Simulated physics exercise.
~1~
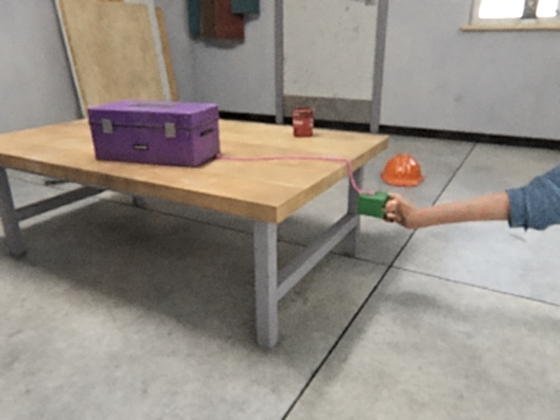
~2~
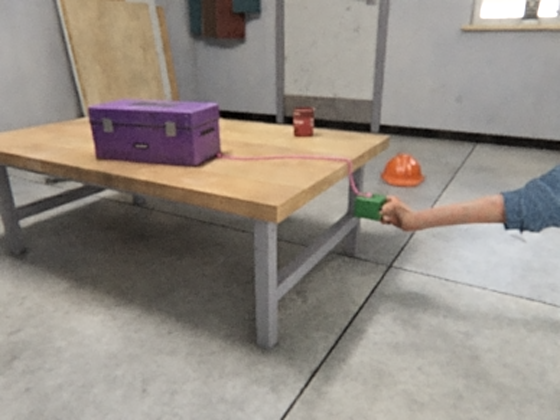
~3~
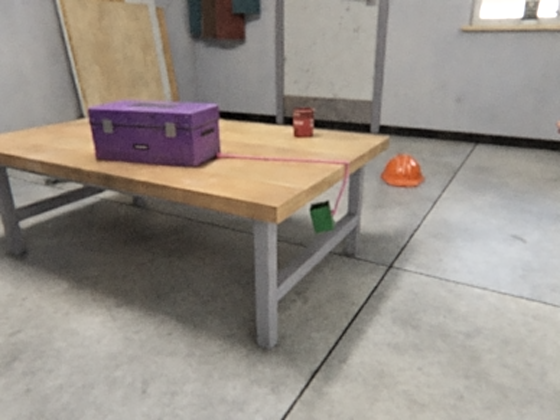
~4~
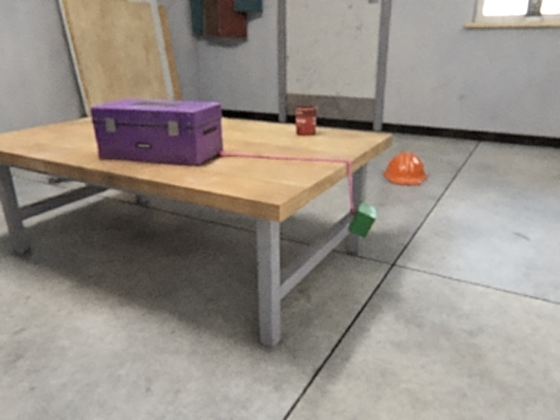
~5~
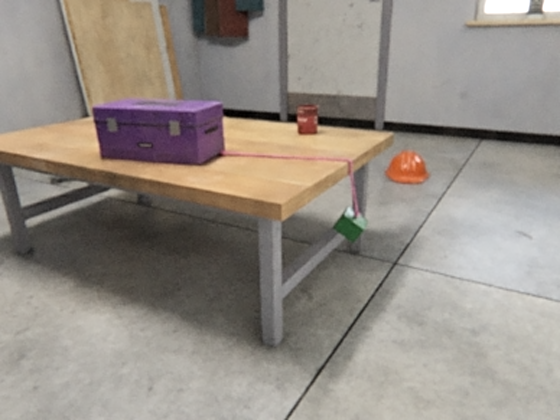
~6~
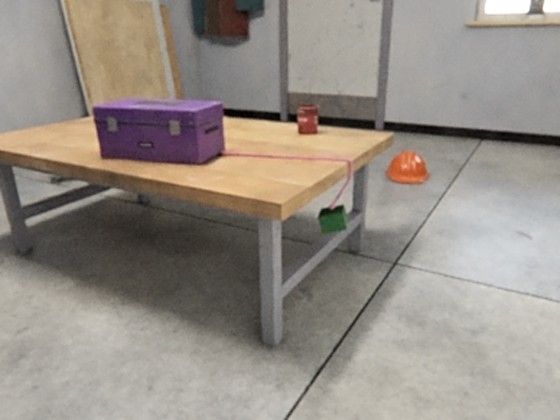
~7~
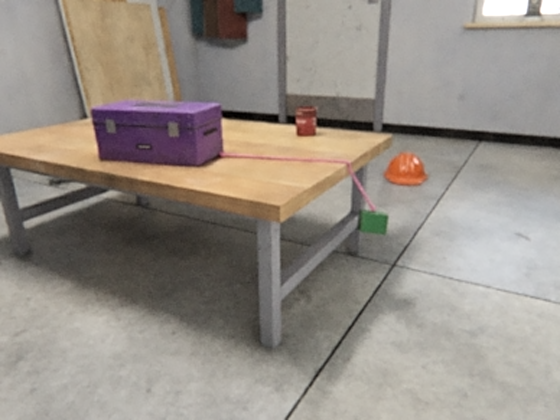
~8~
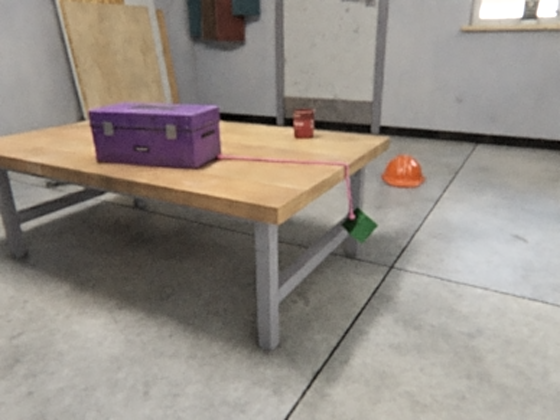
In the video, a hand holds a green block tied to a pinkish shoelace running across a workbench to a purple toolbox, then lets go and withdraws. The block swings and twists below the edge, still dangling while the toolbox and red cup stay put.
